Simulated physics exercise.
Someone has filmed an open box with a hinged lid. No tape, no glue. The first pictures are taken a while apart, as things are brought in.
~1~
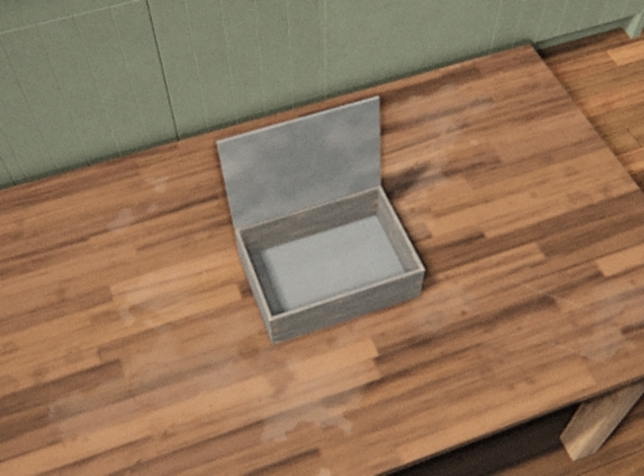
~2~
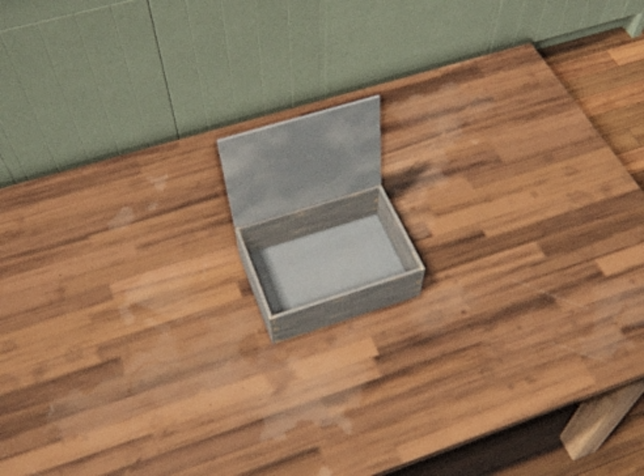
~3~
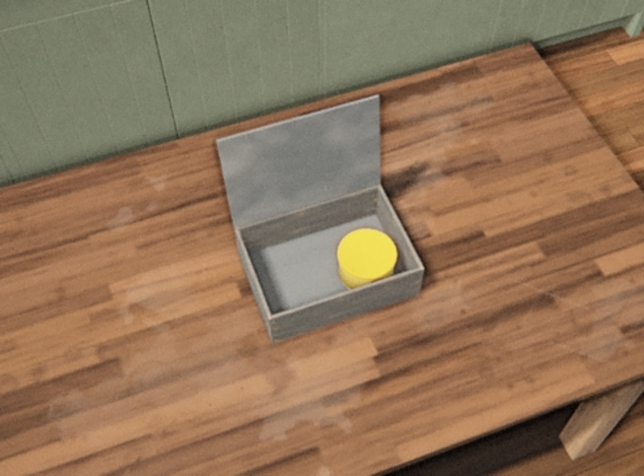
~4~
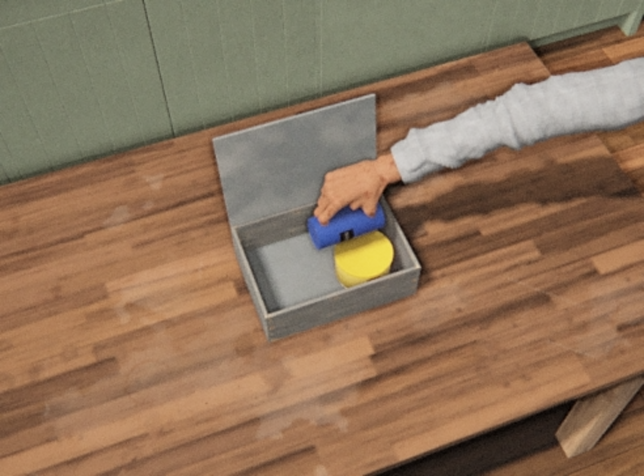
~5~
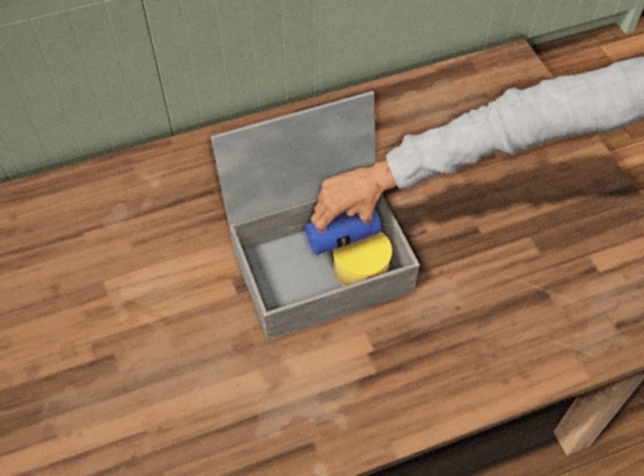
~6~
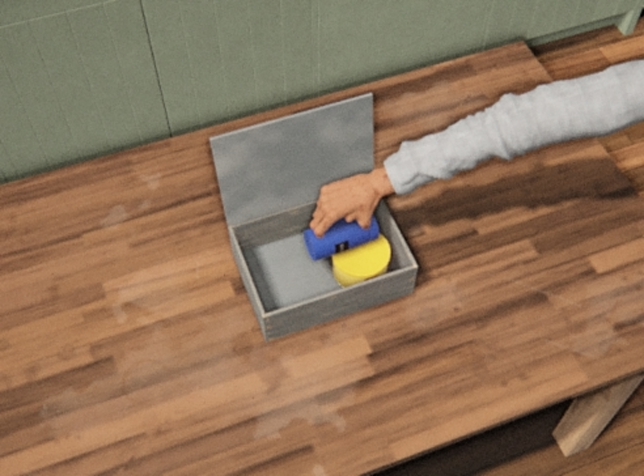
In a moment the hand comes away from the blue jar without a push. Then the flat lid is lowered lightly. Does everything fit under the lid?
In the end the lid stays ajar.
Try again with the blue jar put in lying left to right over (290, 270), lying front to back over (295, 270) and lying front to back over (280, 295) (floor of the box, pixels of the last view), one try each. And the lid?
In the first case it shuts flat; in the second case it shuts flat; in the third case it sits on the rim.
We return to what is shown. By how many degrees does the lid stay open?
Some 25° above the rim.
Then, 1.50 s past the last view, lid 72° above the rim.
Then, 1.90 s past the last view, lid 24° above the rim.
Finally, lid 25° above the rim; both still in place. Final places as the last picture's camera would see them, blue jar near (339, 231).
